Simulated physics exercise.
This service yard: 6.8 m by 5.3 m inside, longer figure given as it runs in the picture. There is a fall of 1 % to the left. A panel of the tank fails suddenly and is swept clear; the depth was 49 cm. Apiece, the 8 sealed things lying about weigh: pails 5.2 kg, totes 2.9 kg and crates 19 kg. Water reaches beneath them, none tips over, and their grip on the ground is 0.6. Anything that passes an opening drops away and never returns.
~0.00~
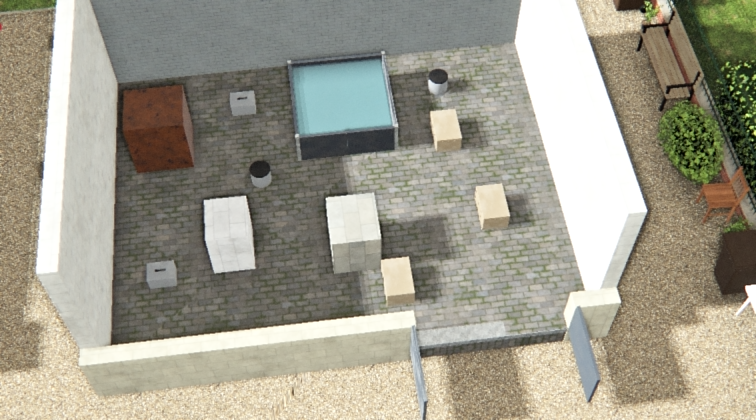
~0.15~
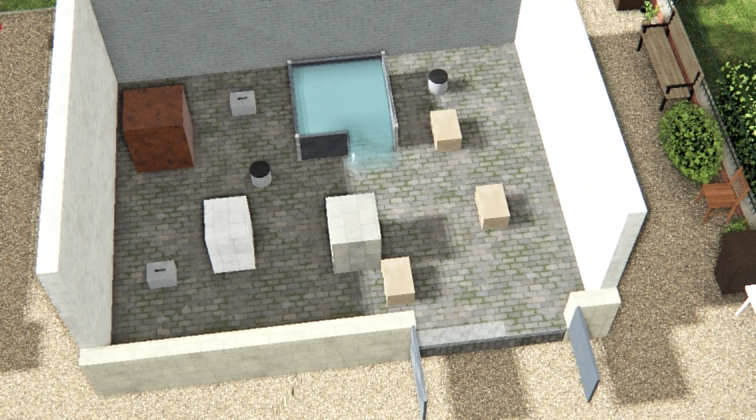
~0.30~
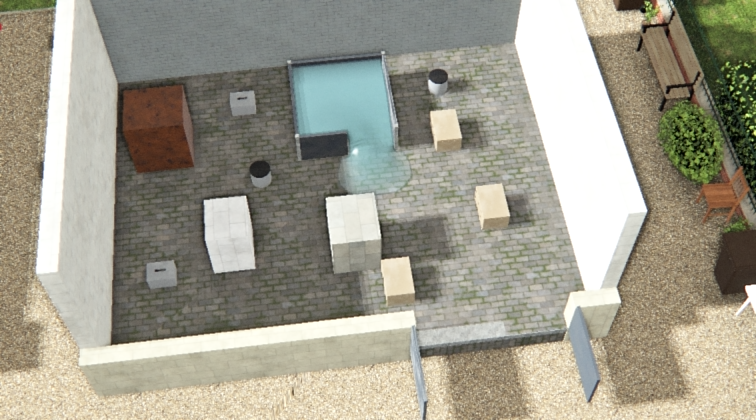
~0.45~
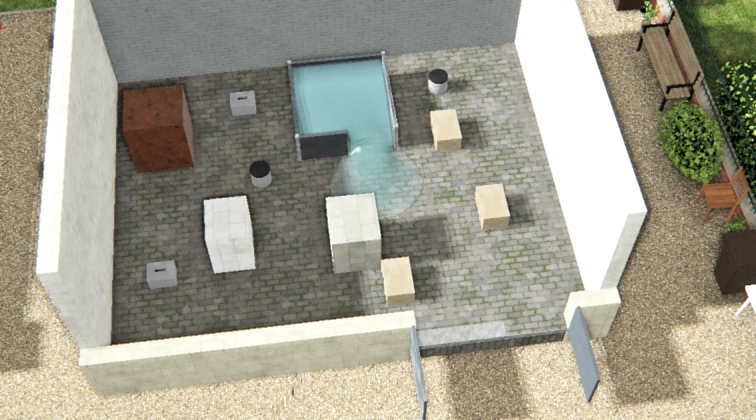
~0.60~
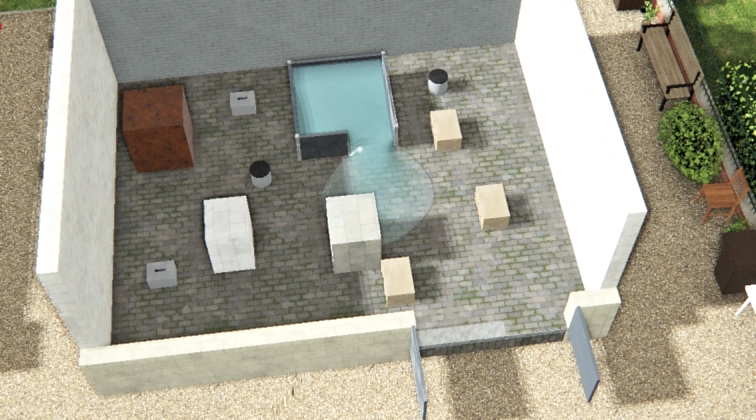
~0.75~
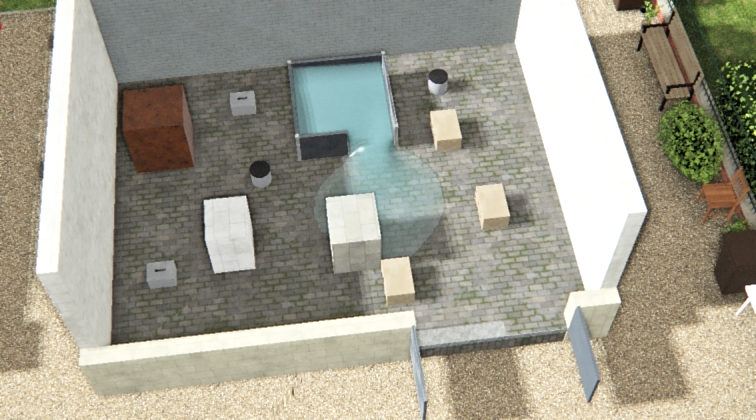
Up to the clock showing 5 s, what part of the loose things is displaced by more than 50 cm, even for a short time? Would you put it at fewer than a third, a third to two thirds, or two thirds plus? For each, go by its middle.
I would say fewer than a third.
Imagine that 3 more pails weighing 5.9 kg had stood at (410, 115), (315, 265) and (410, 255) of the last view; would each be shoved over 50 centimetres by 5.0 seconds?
So it's stays below, then stays below, then gets above.
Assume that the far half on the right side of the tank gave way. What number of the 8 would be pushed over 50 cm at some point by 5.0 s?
Result: 1.
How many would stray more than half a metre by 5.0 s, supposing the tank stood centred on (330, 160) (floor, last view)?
In that case the number is 0.
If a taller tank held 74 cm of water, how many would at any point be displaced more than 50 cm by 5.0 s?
The count would be 0.
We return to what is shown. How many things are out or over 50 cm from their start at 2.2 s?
At that moment it comes to 0.
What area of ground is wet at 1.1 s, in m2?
Wet area: Approx. 7.0 m2.
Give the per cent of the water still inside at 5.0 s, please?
I'd say some 76 percent hasn't gone yet.
After 1.1 s 0 of 8 are over 50 cm from their spots; 0 afloat.
After 2.2 s 0 of 8 are over 50 cm from their spots; 0 afloat.
After 3.5 s 0 of 8 are over 50 cm from their spots; 0 afloat.
After 5.0 s 0 of 8 are over 50 cm from their spots, and 0 have been at some point; 0 afloat.
